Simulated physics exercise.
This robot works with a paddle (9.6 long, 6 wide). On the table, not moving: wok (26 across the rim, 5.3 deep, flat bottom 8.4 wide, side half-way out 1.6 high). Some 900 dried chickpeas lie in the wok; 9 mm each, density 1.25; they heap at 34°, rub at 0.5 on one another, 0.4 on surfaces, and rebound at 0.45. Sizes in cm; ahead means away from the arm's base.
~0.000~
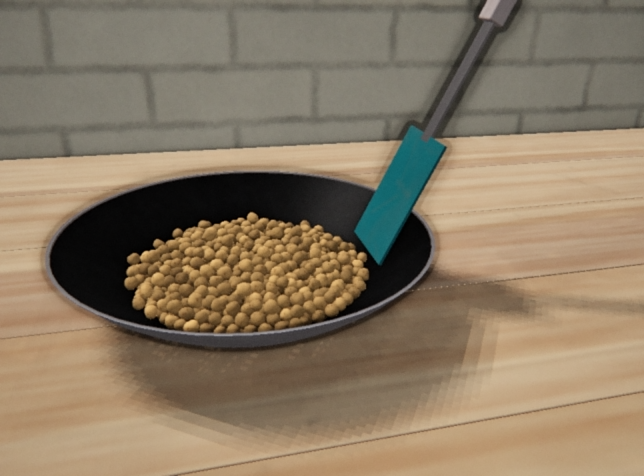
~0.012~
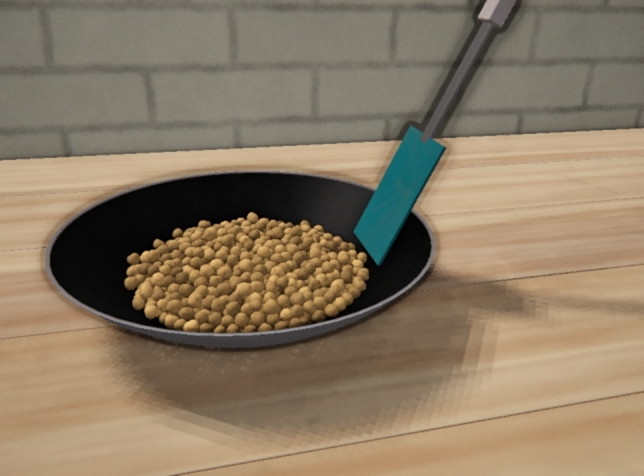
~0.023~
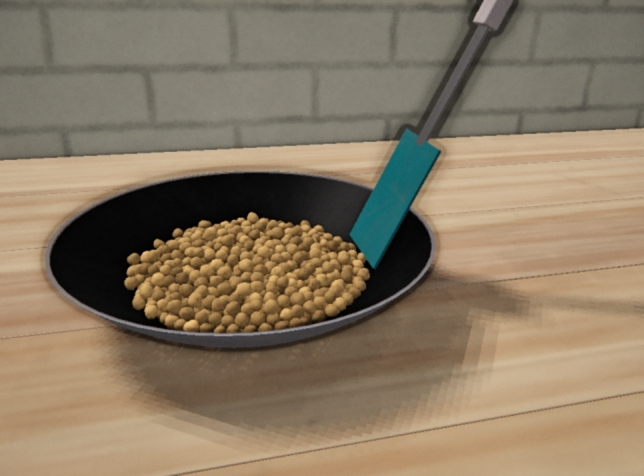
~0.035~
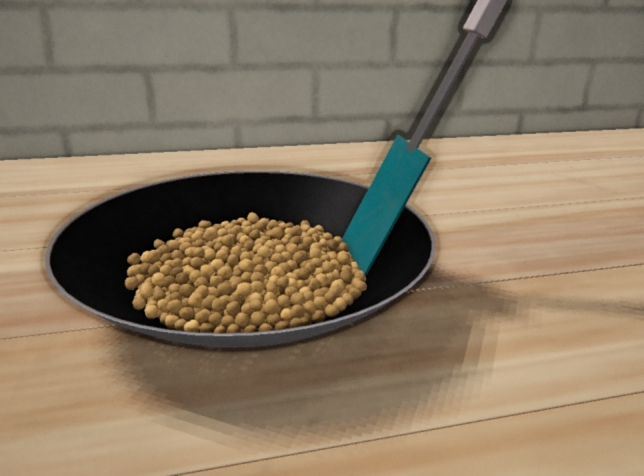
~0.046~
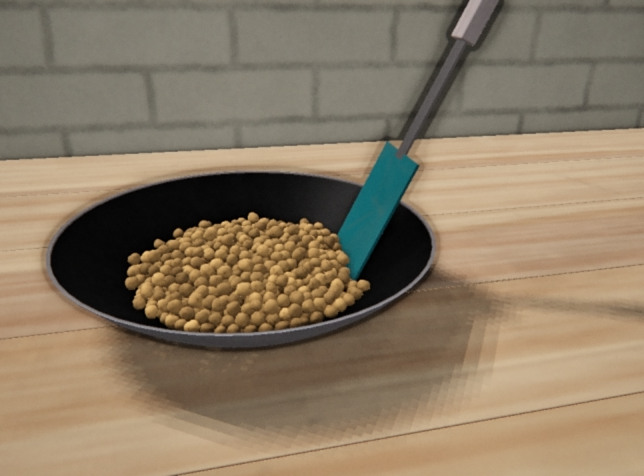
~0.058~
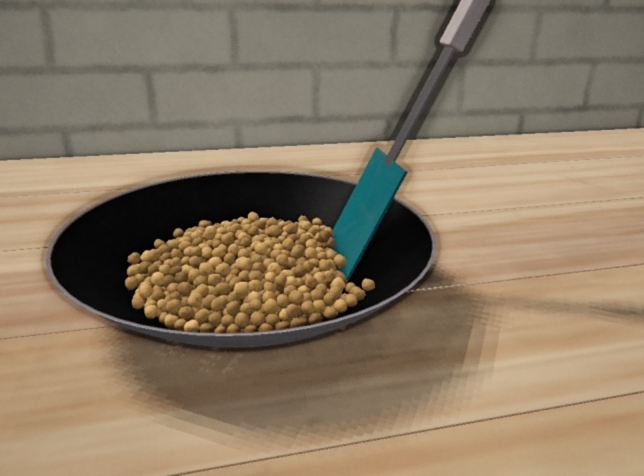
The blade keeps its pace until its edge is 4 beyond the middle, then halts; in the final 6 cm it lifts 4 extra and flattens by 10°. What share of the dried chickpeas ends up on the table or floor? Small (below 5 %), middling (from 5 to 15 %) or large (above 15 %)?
Share on the table or floor: Small (below 5 %).
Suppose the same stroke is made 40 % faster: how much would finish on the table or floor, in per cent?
In that case some 10 per cent.
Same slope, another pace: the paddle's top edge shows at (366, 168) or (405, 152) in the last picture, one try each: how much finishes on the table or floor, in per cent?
About 15 and 0 per cent.
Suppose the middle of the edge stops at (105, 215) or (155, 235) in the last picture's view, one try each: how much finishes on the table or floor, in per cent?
Some 25 and 10 per cent.
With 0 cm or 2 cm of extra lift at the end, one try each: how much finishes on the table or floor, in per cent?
Some 0 and 0 per cent.
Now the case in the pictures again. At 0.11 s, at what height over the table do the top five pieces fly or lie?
Roughly 5 cm.
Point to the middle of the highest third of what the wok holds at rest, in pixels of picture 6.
Near (145, 262).
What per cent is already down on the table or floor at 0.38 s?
Some 0 per cent.
After 0.11 s, sloping 64°, highest piece 6 above the table; 900 in the wok.
After 0.15 s, sloping 59°, highest piece 7 above the table; 900 in the wok.
After 0.38 s, sloping 54°, highest piece 7 above the table; 890 in the wok, 5 on the table or floor, 5 on the blade or in flight.
After 1.43 s, sloping 54°, highest piece 6 above the table; 890 in the wok, 10 on the table or floor.
In the end, 890 in the wok, 10 on the table or floor. That is 1 % on the table or floor.
